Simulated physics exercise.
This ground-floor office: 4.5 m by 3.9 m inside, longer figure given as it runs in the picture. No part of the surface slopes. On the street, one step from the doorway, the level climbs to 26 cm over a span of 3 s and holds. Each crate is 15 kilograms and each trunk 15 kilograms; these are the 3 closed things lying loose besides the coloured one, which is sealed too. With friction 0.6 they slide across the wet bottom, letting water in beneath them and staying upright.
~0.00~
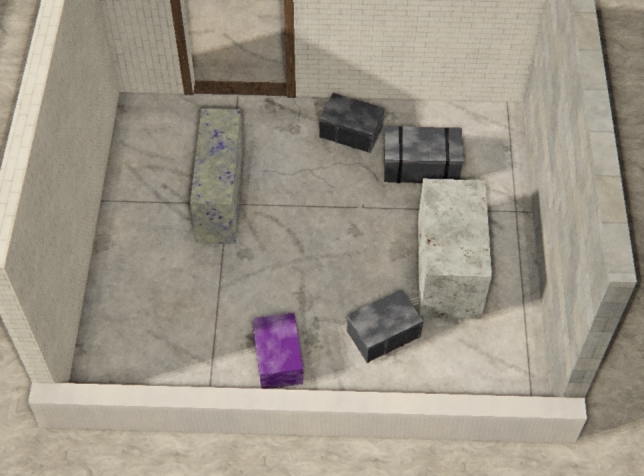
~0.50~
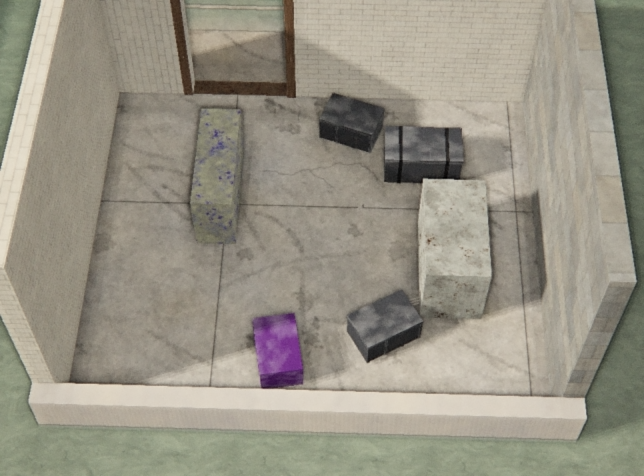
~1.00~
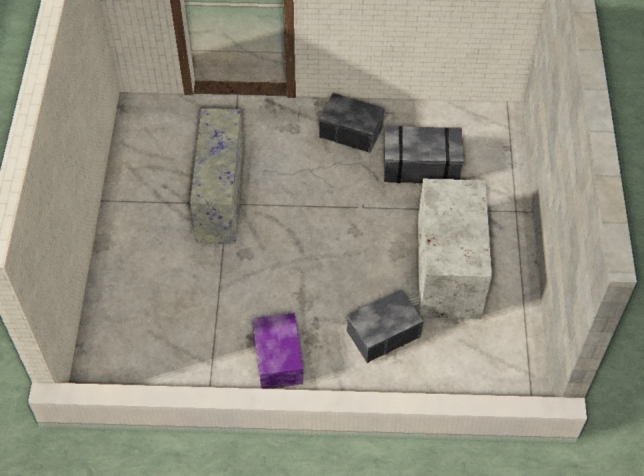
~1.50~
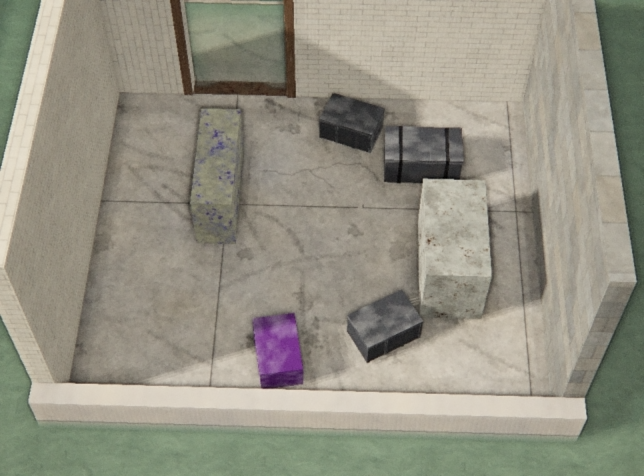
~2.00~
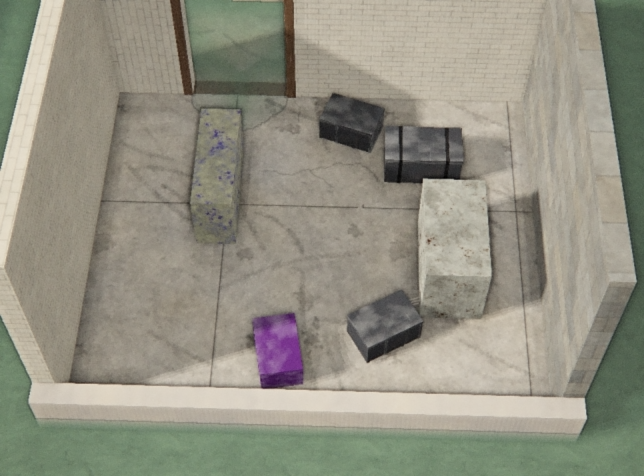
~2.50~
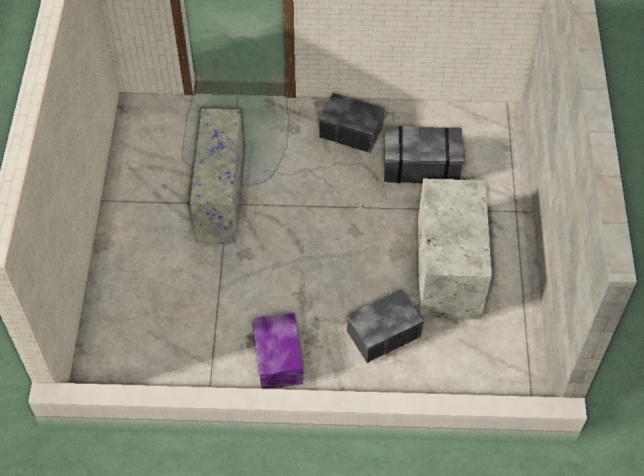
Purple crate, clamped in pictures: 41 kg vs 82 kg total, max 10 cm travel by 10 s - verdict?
Lower suffices.
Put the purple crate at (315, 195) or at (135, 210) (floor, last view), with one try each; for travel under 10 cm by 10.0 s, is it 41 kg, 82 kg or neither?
Any load; any load.
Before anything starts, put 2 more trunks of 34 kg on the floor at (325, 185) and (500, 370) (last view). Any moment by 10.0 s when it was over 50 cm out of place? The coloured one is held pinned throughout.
Result, in order - exceeds it; falls shy.
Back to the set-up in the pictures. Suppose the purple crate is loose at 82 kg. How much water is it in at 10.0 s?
Depth: Approx. 12 cm.
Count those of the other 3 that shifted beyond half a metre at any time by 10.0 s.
That makes 1.
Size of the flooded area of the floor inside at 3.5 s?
About 5.0 m2.
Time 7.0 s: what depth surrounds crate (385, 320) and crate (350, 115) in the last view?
Some 9 cm at the first, some 3 cm at the second.
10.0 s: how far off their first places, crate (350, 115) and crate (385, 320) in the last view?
They sit 0 cm and 120 cm away, in the order given.
After 3.5 s the purple crate would be 0 cm from its start with 41 kg and 0 cm from its start with 82 kg; 0 cm of water round it then.
After 4.5 s the purple crate would be 0 cm from its start with 41 kg and 0 cm from its start with 82 kg; 2 cm of water round it then.
After 7.0 s the purple crate would be 0 cm from its start with 41 kg and 0 cm from its start with 82 kg; 12 cm of water round it then.
After 10.0 s the purple crate would be 0 cm from its start with 41 kg and 0 cm from its start with 82 kg; 12 cm of water round it then.
